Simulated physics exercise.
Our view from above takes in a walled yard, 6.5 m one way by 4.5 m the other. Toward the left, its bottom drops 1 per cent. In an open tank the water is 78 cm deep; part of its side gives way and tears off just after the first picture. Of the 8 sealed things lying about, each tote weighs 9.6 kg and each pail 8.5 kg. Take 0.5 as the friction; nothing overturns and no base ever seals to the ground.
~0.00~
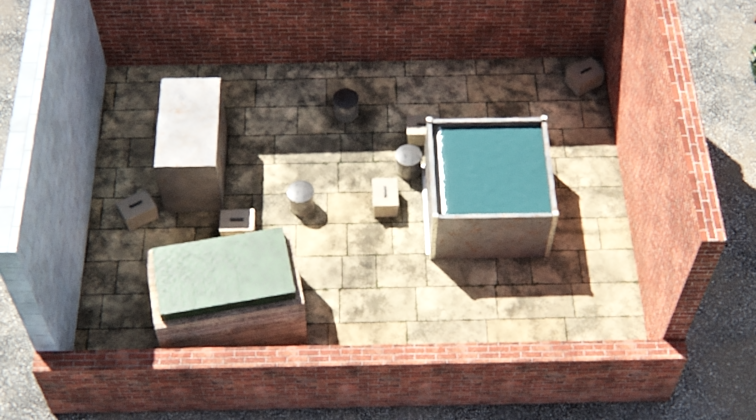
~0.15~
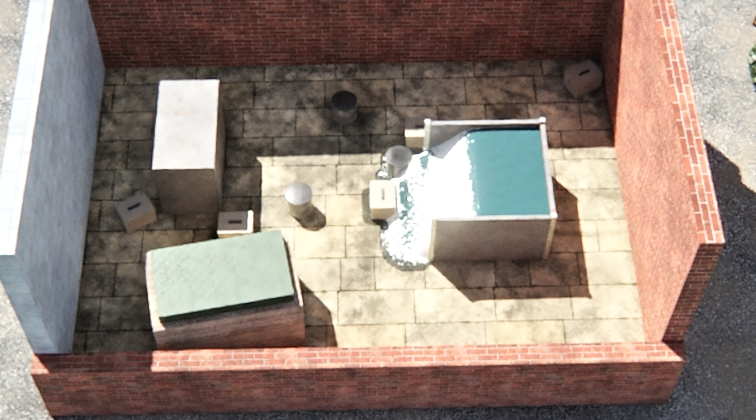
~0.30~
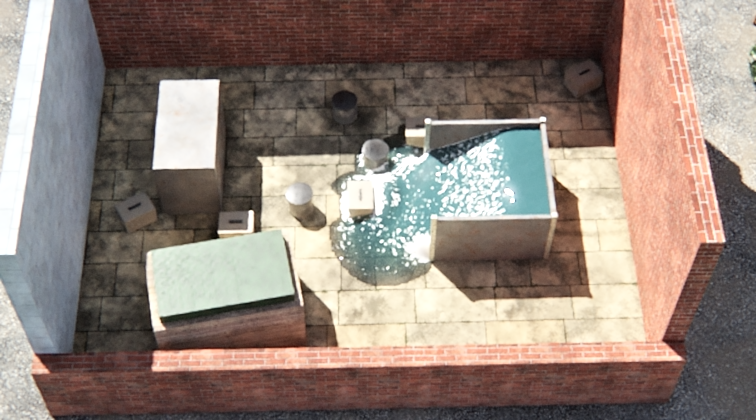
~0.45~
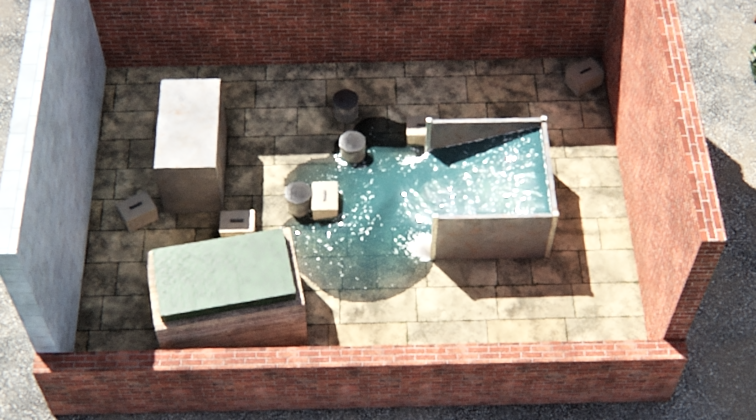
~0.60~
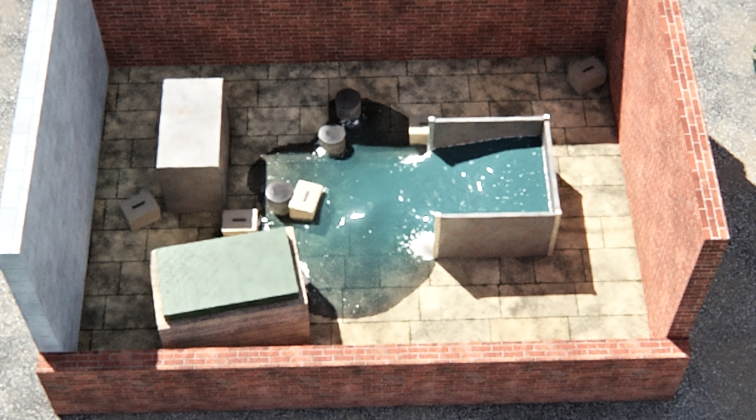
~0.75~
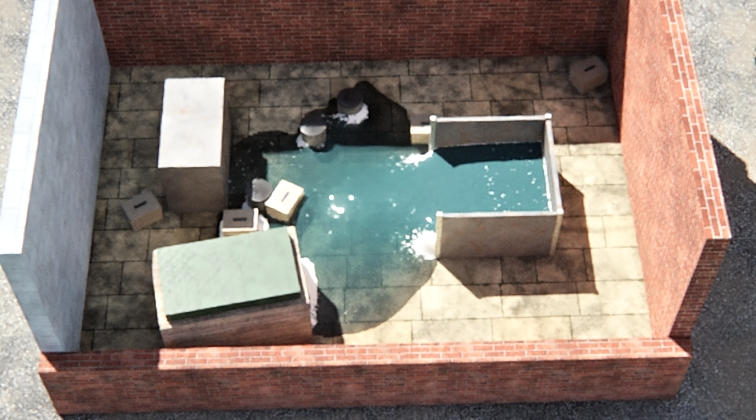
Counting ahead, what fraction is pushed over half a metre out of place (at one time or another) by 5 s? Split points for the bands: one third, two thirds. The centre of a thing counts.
The fraction sits in the middle, a third or more yet beneath two thirds.
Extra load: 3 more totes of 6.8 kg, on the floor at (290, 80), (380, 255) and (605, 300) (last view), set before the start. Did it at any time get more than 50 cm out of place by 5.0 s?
Taking them one by one: It goes beyond, then it goes beyond, then it stays within.
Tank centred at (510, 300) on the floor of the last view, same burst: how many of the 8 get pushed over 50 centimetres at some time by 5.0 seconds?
So the tally would be 3.
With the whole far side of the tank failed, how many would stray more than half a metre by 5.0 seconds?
So the tally would be 4.
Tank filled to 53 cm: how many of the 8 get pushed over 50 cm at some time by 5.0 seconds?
With that change, 4 of them.
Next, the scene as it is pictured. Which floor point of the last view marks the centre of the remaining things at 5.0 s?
About (261, 165).
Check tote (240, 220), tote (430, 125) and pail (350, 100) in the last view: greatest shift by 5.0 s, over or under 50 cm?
Beyond the mark, within the mark, within the mark.
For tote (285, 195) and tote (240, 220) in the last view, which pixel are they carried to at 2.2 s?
Roughly (186, 257), then roughly (118, 236).
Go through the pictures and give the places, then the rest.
The first frame shows a pail at (409, 155), on the bottom; a tote at (385, 192) rests on the ground; 1.7 m2 under water; 0 of 8 have shifted.
The second frame shows a pail at (399, 156), on the bottom, 10 cm from its start; a tote at (383, 194), on the bottom; water covers 2.4 m2; 1 of 8 have shifted.
The third frame shows a pail at (376, 149), on the bottom, 40 cm from its start; a tote at (360, 195), on the bottom, 28 cm from its start; 3.5 m2 under water; 2 of 8 have shifted.
The fourth frame shows a pail at (353, 141), on the bottom, 72 cm from its start; a tote at (325, 196), on the bottom, 72 cm from its start; 5.0 m2 under water; 2 of 8 have shifted.
The fifth frame shows a pail at (332, 133) rests on the ground, 102 cm from its start; a tote at (306, 196), on the bottom, 98 cm from its start; 6.5 m2 under water; 3 of 8 have shifted.
The sixth frame shows a pail at (313, 125), on the bottom, 130 cm from its start; a tote at (285, 197), on the bottom, 125 cm from its start; 8.0 m2 under water; 3 of 8 have shifted.
After 1.1 s 3 of 8 are over 50 cm from their spots; 2 afloat.
After 2.2 s 4 of 8 are over 50 cm from their spots; 3 afloat.
After 3.5 s 5 of 8 are over 50 cm from their spots; 5 afloat.
After 5.0 s 5 of 8 are over 50 cm from their spots, and 5 have been at some point; 5 afloat.
